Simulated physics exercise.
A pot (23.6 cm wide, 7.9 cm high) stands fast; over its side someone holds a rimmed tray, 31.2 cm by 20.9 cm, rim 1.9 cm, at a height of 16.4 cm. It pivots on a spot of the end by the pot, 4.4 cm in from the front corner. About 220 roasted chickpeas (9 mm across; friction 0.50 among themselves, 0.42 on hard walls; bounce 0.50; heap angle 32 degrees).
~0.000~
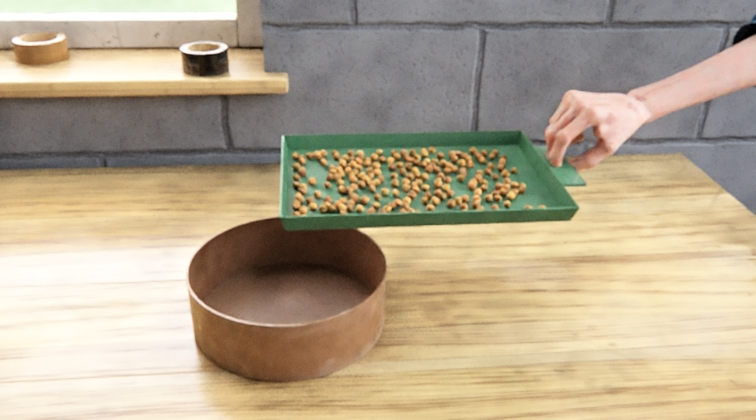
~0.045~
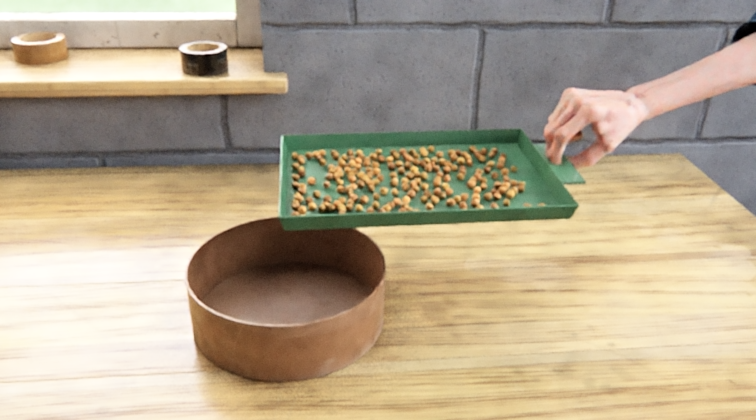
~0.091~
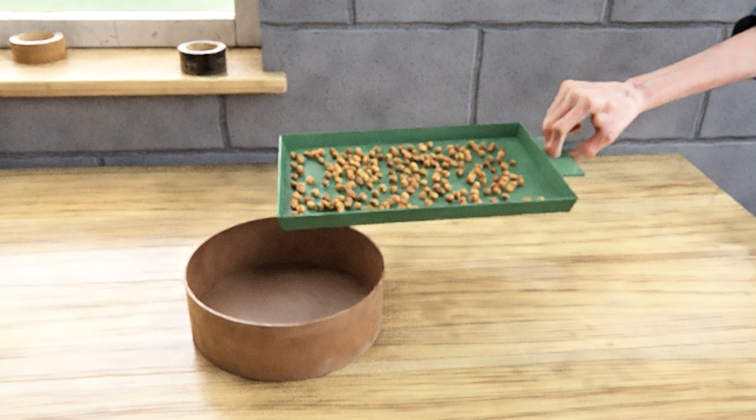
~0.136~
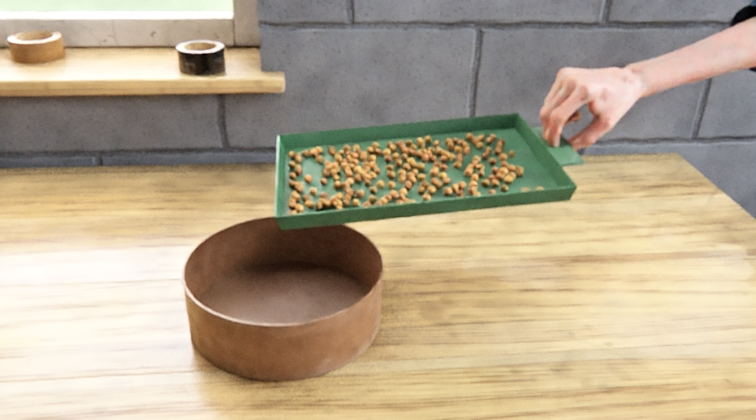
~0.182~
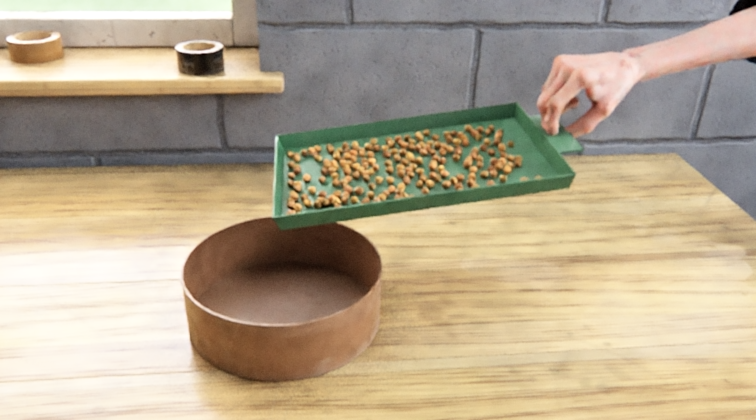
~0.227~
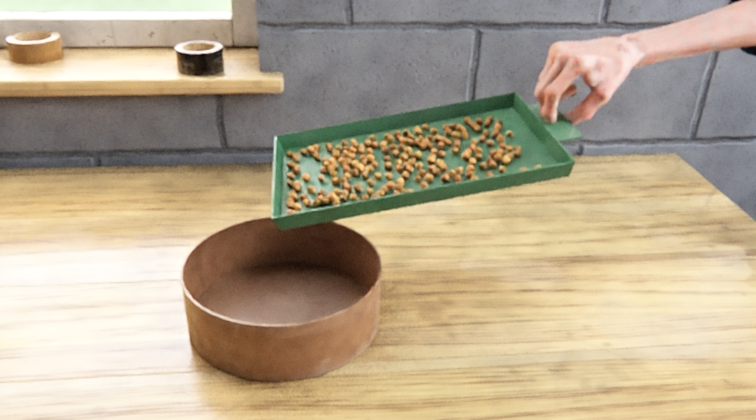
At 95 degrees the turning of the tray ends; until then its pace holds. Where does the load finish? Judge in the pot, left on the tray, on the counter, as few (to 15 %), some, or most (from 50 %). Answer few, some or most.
In the pot: Most; left on the tray: Few; on the counter: Some.
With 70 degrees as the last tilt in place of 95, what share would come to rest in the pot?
In that case some 5 per cent.
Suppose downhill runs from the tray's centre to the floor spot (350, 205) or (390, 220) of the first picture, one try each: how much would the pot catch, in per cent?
About 95 and 60 per cent.
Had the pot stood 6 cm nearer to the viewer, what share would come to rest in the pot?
It would be near 50 per cent.
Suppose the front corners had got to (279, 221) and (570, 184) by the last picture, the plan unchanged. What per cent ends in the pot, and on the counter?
Pot 75, counter 25.
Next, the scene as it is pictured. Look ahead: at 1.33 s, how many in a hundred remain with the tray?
Some 90 per cent of the load.
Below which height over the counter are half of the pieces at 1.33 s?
Some 20 cm.
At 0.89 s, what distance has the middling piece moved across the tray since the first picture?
About 10 cm.
After 0.89 s, tilt 50 degrees; the tray holds 100 %, the pot 0 %.
After 1.33 s, tilt 77 degrees; the tray holds 90 %, the pot 5 %.
Then, at 1.84 s, tilt 95 degrees; the tray holds 15 %, the pot 45 %.
By 2.7 s all is still; pot 75 %, tray 0 %, counter 25 %.
